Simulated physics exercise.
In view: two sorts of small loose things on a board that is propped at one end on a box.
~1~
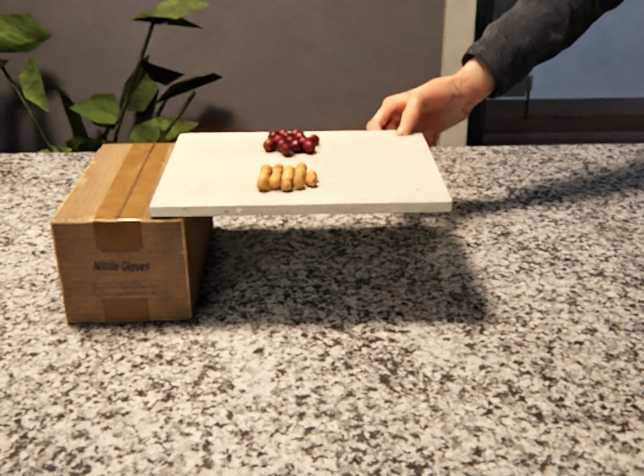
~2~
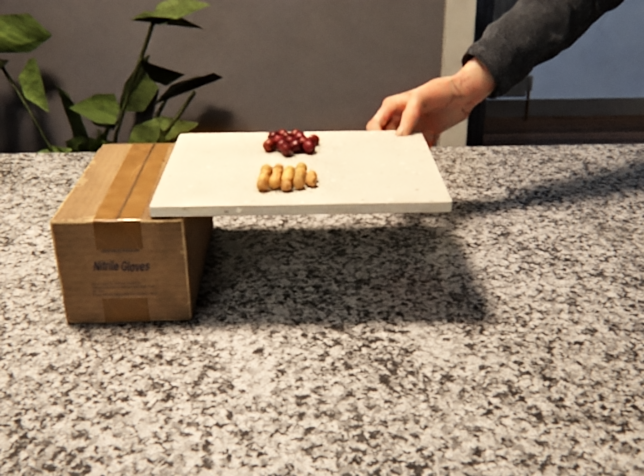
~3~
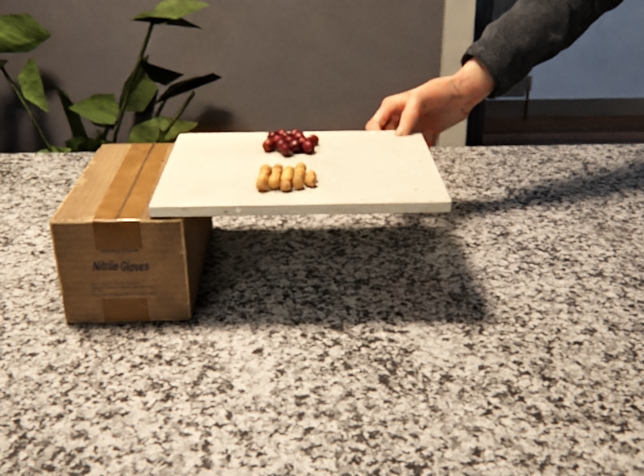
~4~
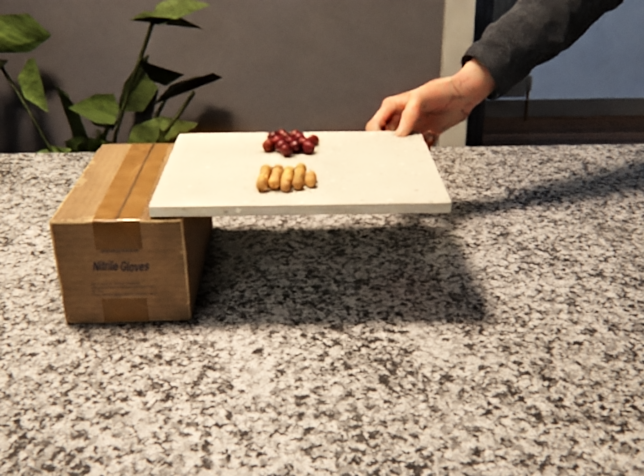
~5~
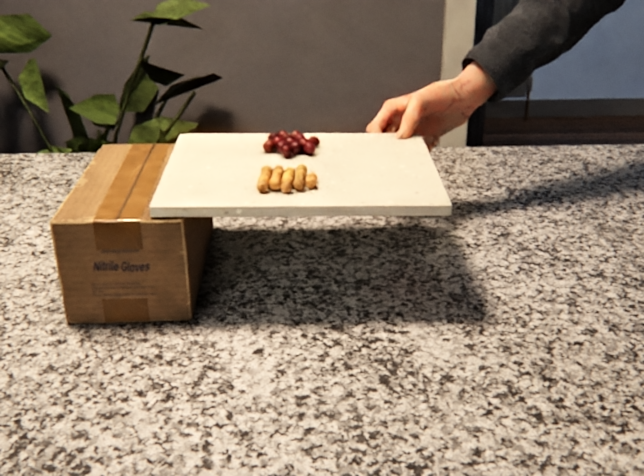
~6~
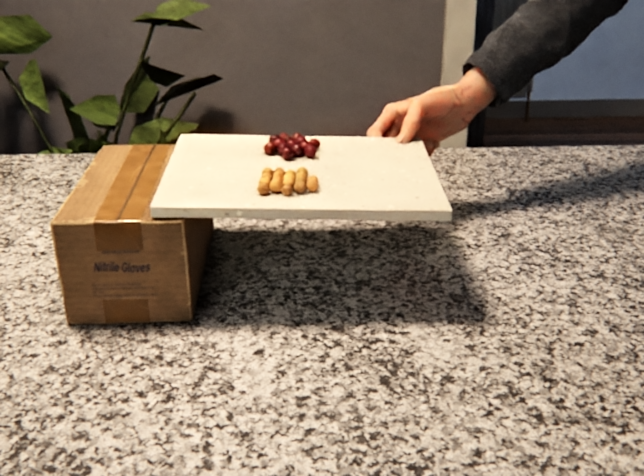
White board propped on a cardboard box, held by a hand at right, dipping very slightly, small red and tan pieces staying put.
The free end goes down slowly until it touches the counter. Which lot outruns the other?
Farther out at the end: The near one.
Then, 0.54 s past the last view, board sloping at 17°; near lot all still on the board; far lot all still on the board.
Then, 1.01 s past the last view, board resting at 26°; near lot mostly up to a board's length out; far lot mostly less than half a board's length out.
Then, 1.41 s past the last view, board resting at 27°; near lot mostly one to two board lengths out; far lot mostly less than half a board's length out.
Finally, board resting at 27°; near lot mostly more than two board lengths out, about a quarter gone off the counter; far lot mostly less than half a board's length out; the near lot has gone farther.
